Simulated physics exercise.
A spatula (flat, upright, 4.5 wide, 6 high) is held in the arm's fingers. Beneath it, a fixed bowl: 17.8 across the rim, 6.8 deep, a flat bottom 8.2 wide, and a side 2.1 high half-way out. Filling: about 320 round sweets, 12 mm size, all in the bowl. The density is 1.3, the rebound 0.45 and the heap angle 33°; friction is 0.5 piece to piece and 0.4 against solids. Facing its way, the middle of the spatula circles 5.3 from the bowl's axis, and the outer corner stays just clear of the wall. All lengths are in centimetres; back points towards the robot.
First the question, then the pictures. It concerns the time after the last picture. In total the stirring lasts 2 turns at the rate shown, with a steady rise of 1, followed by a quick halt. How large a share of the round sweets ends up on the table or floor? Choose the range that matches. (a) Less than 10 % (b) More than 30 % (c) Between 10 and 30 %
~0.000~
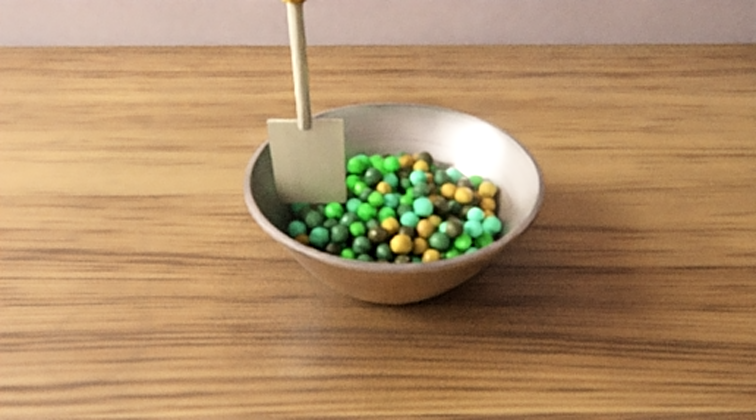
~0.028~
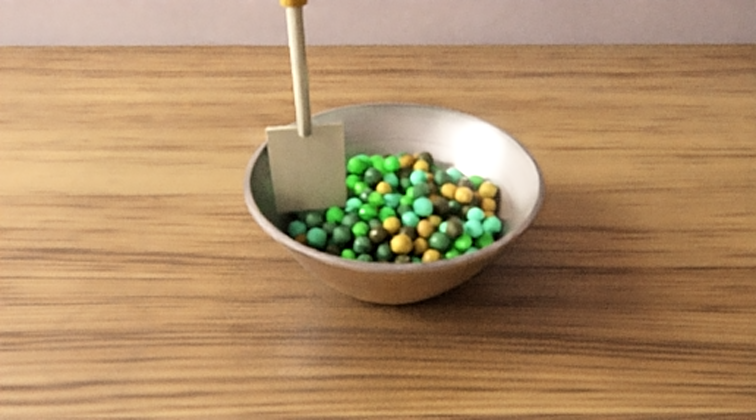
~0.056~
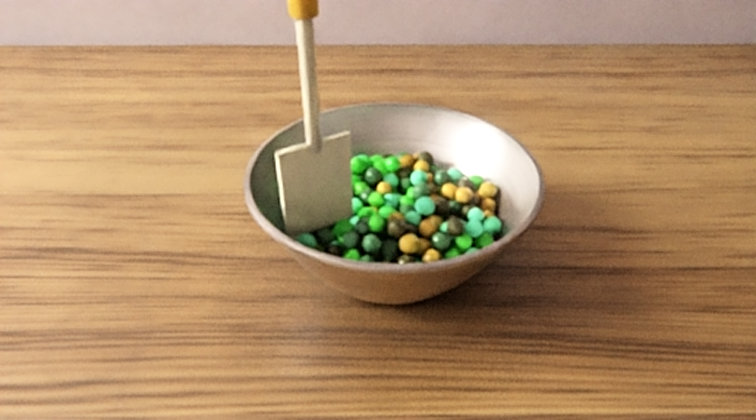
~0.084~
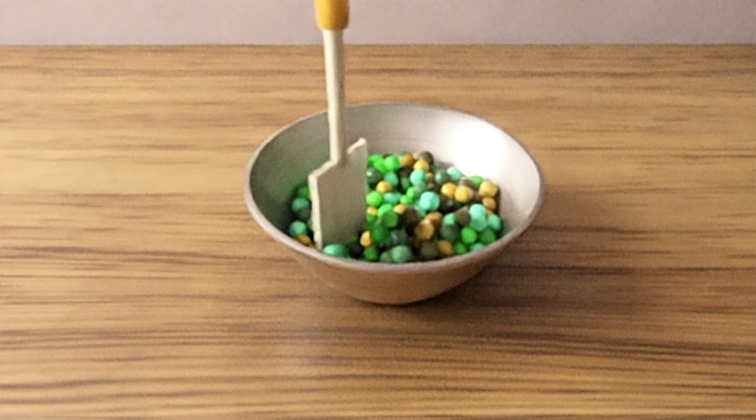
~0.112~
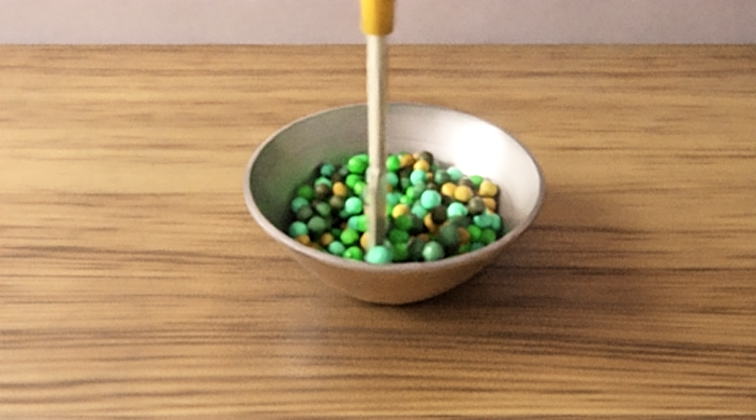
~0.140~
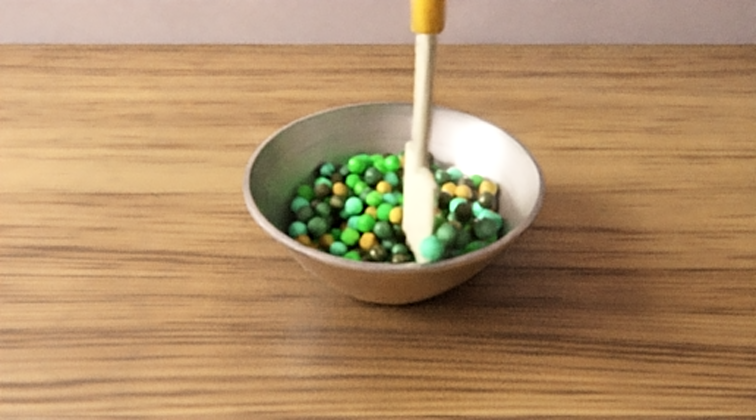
Between 10 and 30 %.
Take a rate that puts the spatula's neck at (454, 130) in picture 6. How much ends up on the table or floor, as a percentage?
I'd put it close to 10 per cent.
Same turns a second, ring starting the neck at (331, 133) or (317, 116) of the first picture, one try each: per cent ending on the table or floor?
Roughly 35 % and 35 %.
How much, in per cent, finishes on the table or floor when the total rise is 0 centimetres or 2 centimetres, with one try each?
Around 20 percent, then 5 percent.
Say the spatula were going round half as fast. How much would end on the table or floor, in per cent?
Estimated share: Near 5 %.
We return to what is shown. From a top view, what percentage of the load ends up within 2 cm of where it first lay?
Near 65 per cent of the pieces.
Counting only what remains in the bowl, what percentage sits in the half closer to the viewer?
Roughly 45 percent of it.
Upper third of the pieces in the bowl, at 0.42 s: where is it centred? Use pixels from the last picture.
Upper-third centre: Approx. (355, 207) px.
After 0.42 s, 343° round, highest piece 11 above the table; 299 in the bowl, 10 on the table or floor, 12 in flight or on the tool.
After 0.69 s, 223° round, highest piece 8 above the table; 279 in the bowl, 36 on the table or floor, 6 in flight or on the tool.
After 1.03 s, 0° round, highest piece 5 above the table; 277 in the bowl, 44 on the table or floor.
After 1.73 s, 0° round, highest piece 5 above the table; 277 in the bowl, 44 on the table or floor.
In the end, 277 in the bowl, 44 on the table or floor. That is 14 % on the table or floor.
